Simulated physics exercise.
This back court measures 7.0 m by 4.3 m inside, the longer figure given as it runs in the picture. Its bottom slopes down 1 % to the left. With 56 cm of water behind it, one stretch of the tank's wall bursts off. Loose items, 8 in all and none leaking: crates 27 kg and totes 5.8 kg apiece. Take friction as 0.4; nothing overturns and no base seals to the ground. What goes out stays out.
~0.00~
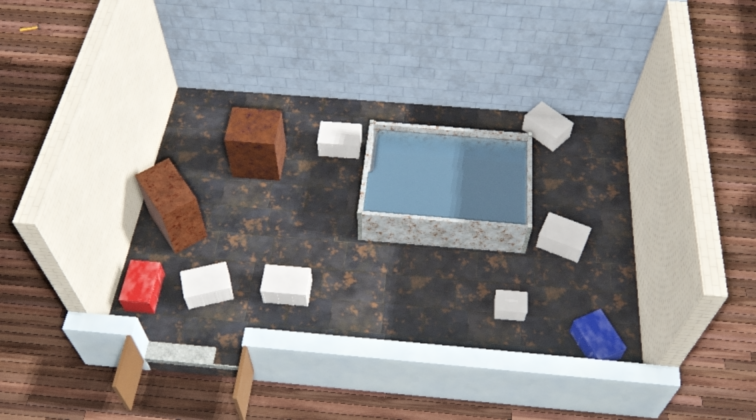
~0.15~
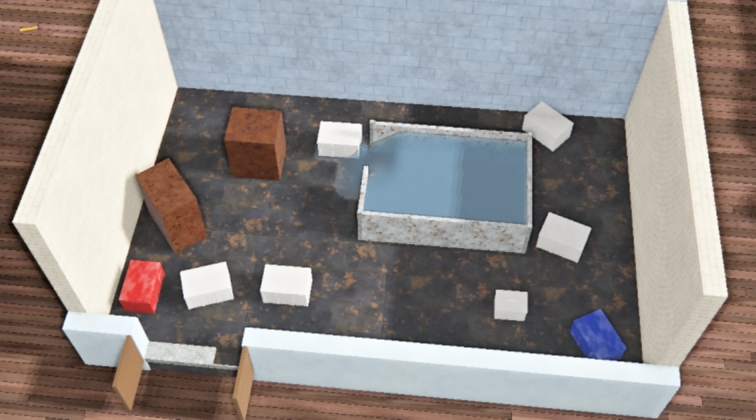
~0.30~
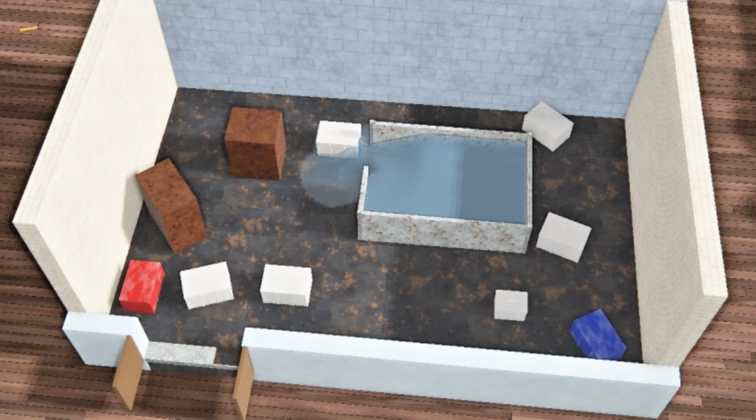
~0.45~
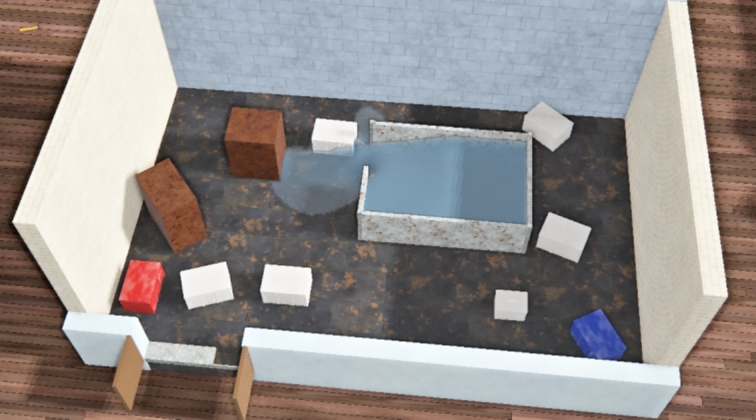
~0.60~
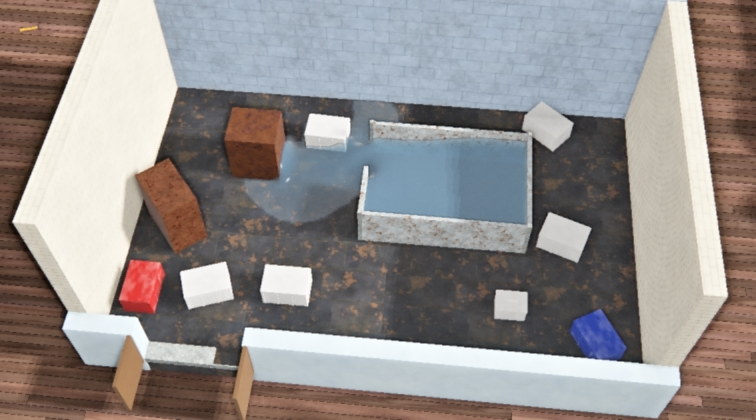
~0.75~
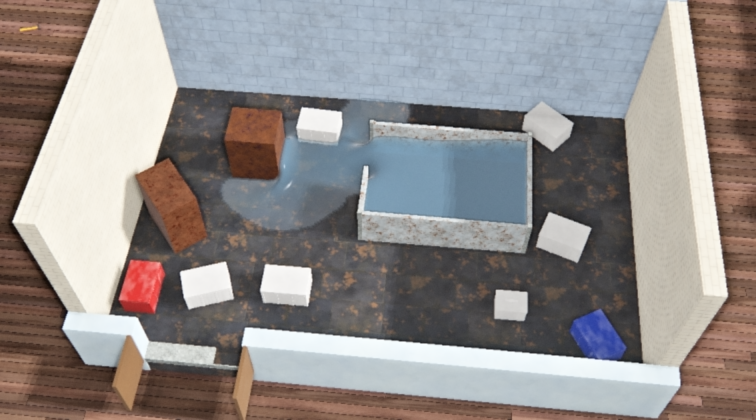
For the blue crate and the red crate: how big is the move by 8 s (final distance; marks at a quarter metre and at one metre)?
Blue crate holds its place, red crate moves a short way.
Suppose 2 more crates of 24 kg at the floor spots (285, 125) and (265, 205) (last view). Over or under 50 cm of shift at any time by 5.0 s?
In that order: More, past it.
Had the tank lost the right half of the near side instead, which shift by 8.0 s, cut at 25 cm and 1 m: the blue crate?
In that case the blue crate ends far away.
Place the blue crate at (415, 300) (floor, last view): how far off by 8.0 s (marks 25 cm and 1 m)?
It holds its place.
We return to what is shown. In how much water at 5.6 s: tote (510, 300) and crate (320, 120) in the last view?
Roughly 0 and 10 cm.
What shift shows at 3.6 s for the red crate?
About 20 cm.
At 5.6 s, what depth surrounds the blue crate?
Roughly 0 cm.
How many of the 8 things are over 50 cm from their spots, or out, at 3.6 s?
By then 2.
After 1.6 s the blue crate is near (600, 334), 0.0 m from its start, aground; the red crate is near (140, 281), 0.0 m from its start, aground; 0 of 8 are out; 0 afloat.
After 3.6 s the blue crate is near (600, 334), 0.0 m from its start, aground; the red crate is near (128, 282), 0.2 m from its start, aground; 0 of 8 are out; 1 afloat.
After 5.6 s the blue crate is near (600, 334), 0.0 m from its start, aground; the red crate is near (159, 293), 0.3 m from its start, aground; 0 of 8 are out; 0 afloat.
After 8.0 s the blue crate is near (600, 334), 0.0 m from its start, aground; the red crate is near (171, 294), 0.5 m from its start, aground; 0 of 8 are out; 0 afloat.
